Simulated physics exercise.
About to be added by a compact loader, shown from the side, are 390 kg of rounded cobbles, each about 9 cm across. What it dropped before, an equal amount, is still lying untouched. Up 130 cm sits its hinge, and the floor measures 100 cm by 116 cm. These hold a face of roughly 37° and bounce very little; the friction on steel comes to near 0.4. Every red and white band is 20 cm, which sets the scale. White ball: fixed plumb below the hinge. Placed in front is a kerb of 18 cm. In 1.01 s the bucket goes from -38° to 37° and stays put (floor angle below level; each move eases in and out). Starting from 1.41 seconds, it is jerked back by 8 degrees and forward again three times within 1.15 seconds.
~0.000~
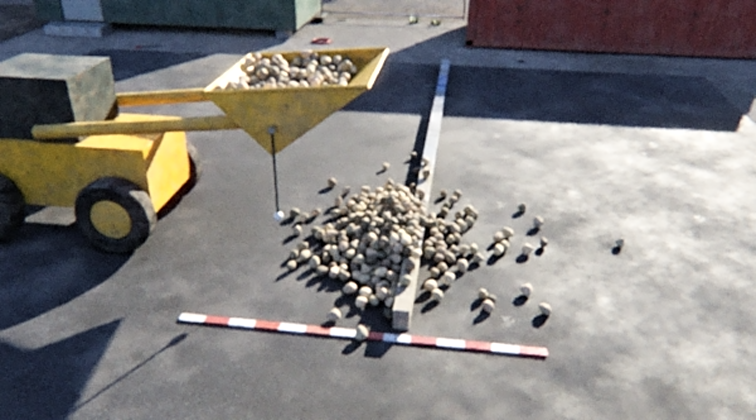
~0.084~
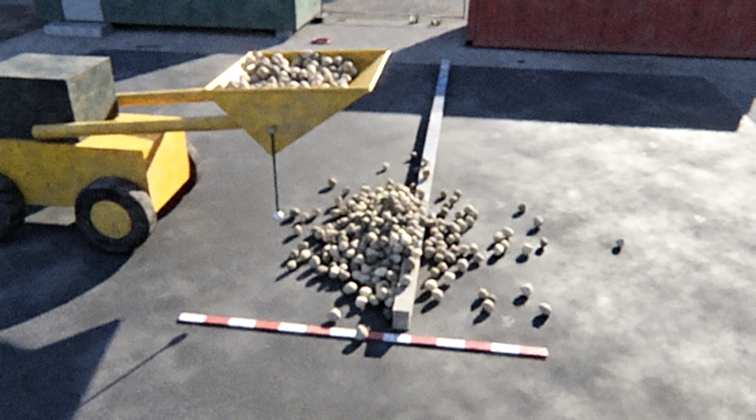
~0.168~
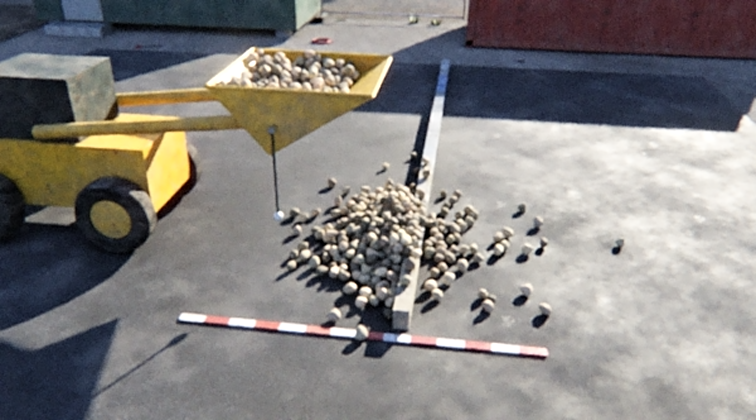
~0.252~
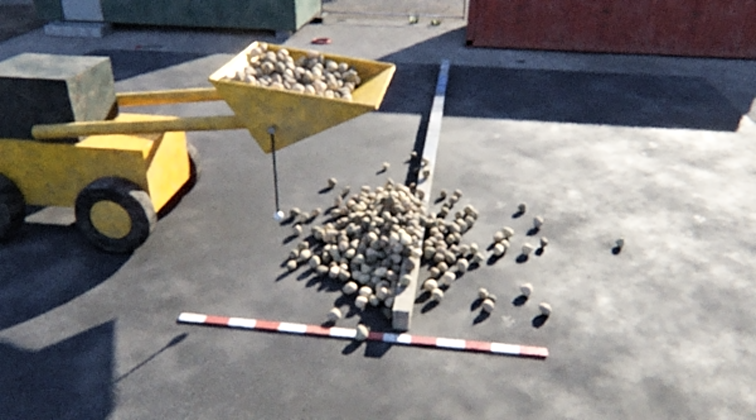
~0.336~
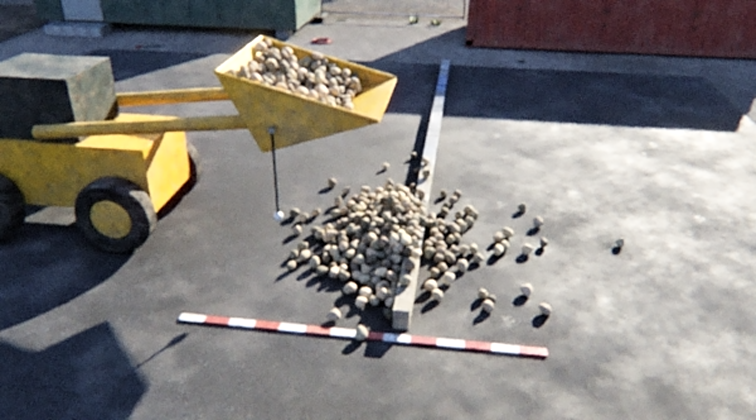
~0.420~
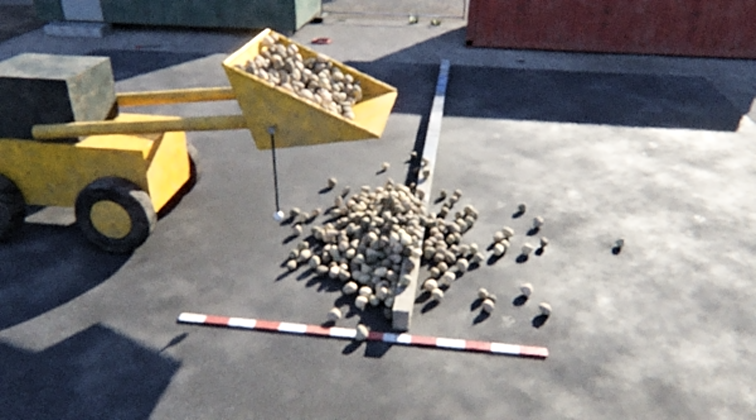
In a paved yard, a yellow loader tilts its bucket of cobbles forward near a pile.
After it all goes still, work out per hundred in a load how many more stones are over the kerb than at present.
Around 49 stones per hundred.
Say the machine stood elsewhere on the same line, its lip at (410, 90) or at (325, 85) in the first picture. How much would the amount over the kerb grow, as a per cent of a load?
Case one about 95 %, case two about 10 %.
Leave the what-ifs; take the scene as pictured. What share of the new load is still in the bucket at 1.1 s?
80 % still inside.
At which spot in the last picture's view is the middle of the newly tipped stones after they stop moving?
They end up centred around (410, 227).
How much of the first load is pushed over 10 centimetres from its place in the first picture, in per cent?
15 per cent.
After 0.8 s the floor is at 26°; in per cent of one load, 100 in the bucket, 86 on this side of the kerb, 14 over the kerb; the foremost stones are at (541, 247).
After 1.1 s the floor is at 37°; in per cent of one load, 82 in the bucket, 104 on this side of the kerb, 14 over the kerb; the foremost stones are at (541, 247).
After 3.0 s the floor is at 37°; in per cent of one load, 0 in the bucket, 137 on this side of the kerb, 63 over the kerb; the foremost stones are at (592, 240).
After 5.7 s the floor is at 37°; in per cent of one load, 0 in the bucket, 137 on this side of the kerb, 63 over the kerb; the foremost stones are at (593, 240). Net gain over the kerb, 49.
